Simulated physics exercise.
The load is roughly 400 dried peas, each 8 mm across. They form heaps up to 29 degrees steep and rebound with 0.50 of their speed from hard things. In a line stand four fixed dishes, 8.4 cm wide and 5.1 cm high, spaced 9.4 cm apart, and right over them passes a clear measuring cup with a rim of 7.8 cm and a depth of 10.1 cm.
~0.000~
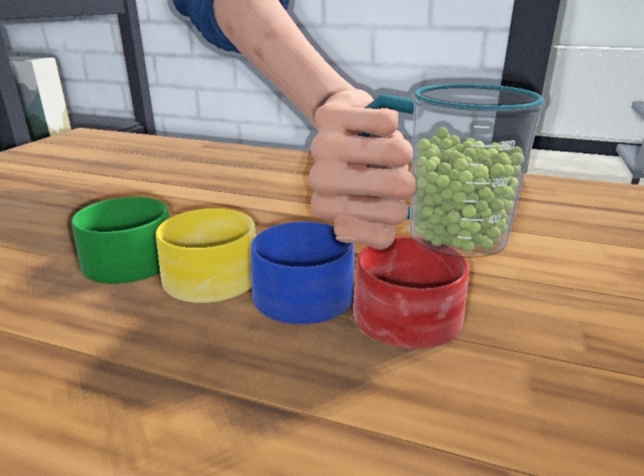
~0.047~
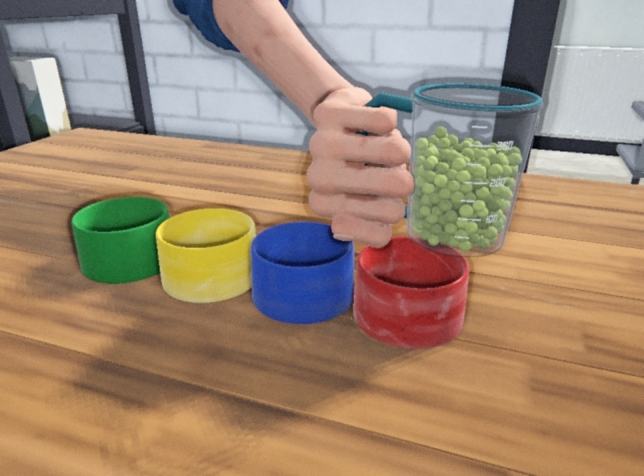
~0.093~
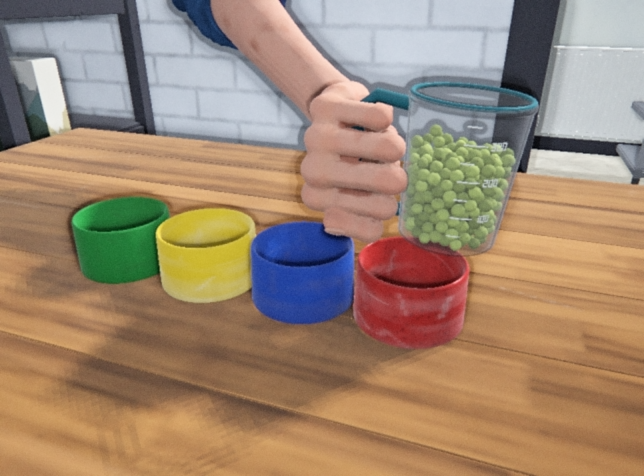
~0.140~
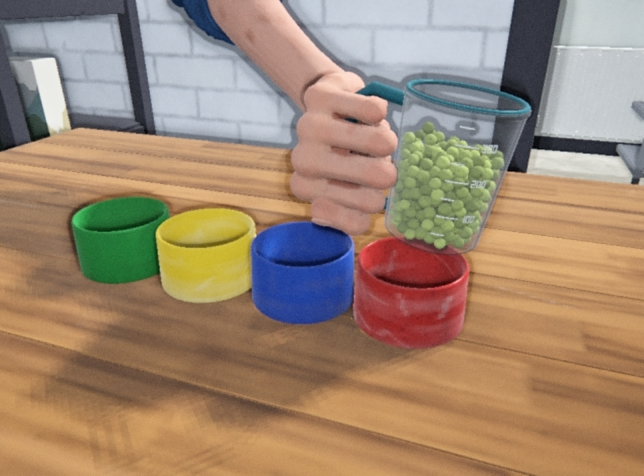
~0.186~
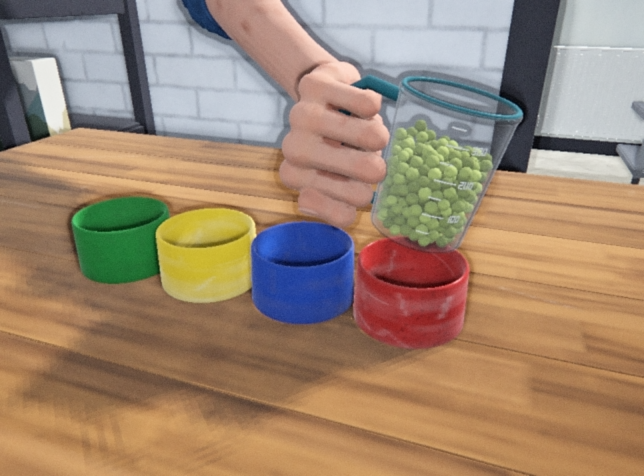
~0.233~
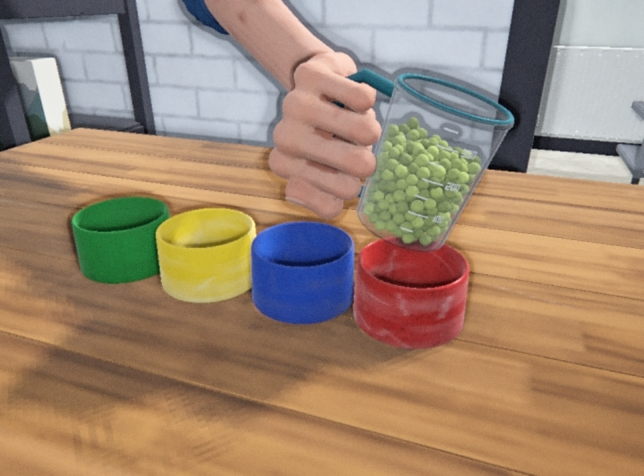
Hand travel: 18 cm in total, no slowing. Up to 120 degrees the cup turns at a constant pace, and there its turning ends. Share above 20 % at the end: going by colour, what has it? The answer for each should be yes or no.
Red dish - no, blue dish - yes, green dish - no, yellow dish - no, counter - no.
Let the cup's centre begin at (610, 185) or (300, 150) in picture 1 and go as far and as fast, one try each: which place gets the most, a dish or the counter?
In the first try red collects the most, and in the second it's yellow.
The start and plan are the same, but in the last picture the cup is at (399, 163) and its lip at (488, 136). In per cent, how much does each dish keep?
The red dish keeps 0, the blue one 100, the green one 0 and the yellow one 0.
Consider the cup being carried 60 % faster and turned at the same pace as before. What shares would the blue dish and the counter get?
Shares - blue 100, counter 0.
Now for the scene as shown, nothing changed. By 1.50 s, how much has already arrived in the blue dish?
80 % so far.
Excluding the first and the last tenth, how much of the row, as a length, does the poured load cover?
5 cm, roughly.
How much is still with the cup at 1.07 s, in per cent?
It works out to about 95 per cent of the load.
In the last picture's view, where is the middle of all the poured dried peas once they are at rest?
Close to pixel (303, 263).
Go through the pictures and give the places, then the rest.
In the first frame, cup at (467, 170), tilt 0 degrees, lip at (541, 100), moved 0.0 cm; middle of the pieces at (465, 191); red dish at (412, 261); blue dish at (302, 243); yellow dish at (206, 228); green dish at (121, 214).
In the second frame, cup at (464, 169), tilt 1 degrees, lip at (540, 101), moved 0.2 cm; middle of the pieces at (462, 191).
In the third frame, cup at (458, 169), tilt 4 degrees, lip at (535, 104), moved 0.6 cm; middle of the pieces at (455, 190).
In the fourth frame, cup at (448, 168), tilt 8 degrees, lip at (528, 109), moved 1.3 cm; middle of the pieces at (443, 189).
In the fifth frame, cup at (437, 167), tilt 12 degrees, lip at (520, 114), moved 2.1 cm; middle of the pieces at (431, 187).
In the sixth frame, cup at (426, 165), tilt 17 degrees, lip at (511, 120), moved 2.9 cm; middle of the pieces at (418, 185); red dish at (412, 261); blue dish at (302, 243); yellow dish at (206, 228); green dish at (121, 214). The cup turns about 100 degrees a second and travels 16 cm a second.
Then, at 0.74 s, tilt 66 degrees; cup holds 100 %.
After 1.07 s, tilt 99 degrees; cup holds 95 %.
After 1.50 s, tilt 120 degrees; cup holds 20 %, blue 80 %.
In the end, at 2.1 s, red 0 %, blue 100 %, green 0 %, yellow 0 %, counter 0 %.
